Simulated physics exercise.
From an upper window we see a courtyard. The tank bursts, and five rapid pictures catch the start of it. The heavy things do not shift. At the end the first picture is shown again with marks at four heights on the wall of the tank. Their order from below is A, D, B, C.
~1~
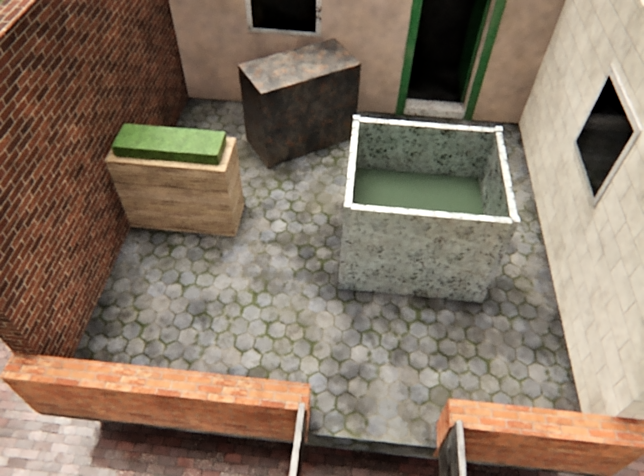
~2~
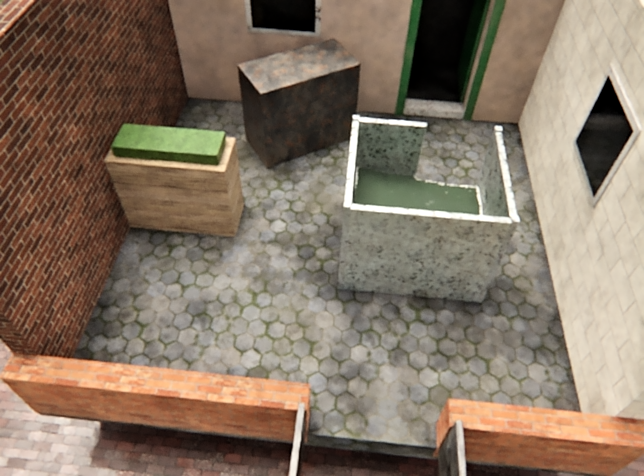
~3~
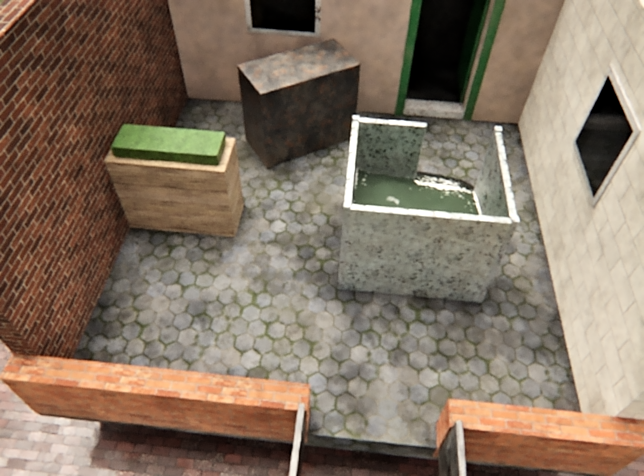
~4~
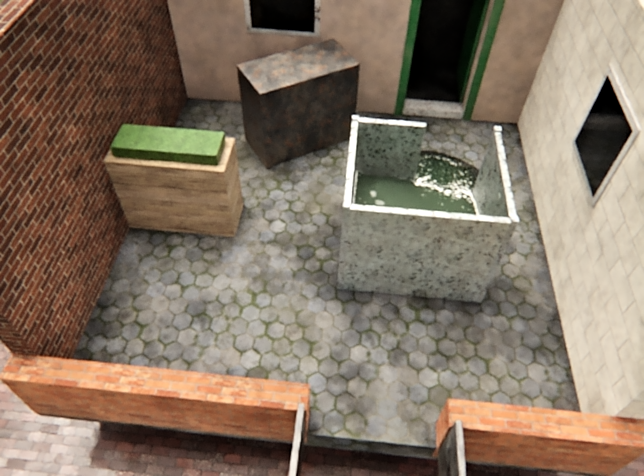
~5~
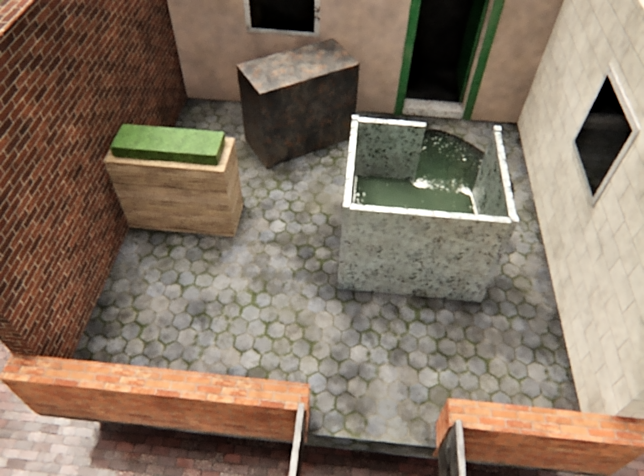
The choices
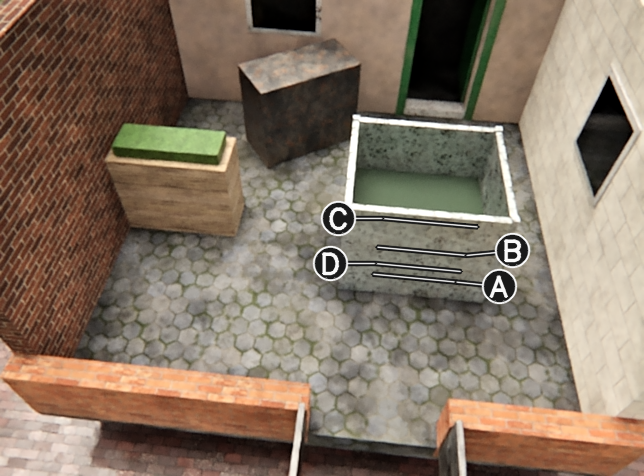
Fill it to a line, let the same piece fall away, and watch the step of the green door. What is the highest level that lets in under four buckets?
Choose A.
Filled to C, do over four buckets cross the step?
Yes, it does.
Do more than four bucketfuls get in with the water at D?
Yes, that goes wrong.
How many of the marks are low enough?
One.
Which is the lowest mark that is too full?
D it is.
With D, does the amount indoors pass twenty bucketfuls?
No, less.
On the marked copy, A at (414, 278); B at (421, 251); C at (429, 222); D at (417, 267); from the bottom up A, D, B, C.
With A, a bucket or two gets in.
With B, dozens of bucketfuls pour in.
With C, dozens of bucketfuls pour in.
With D, about 11 bucketfuls get in.
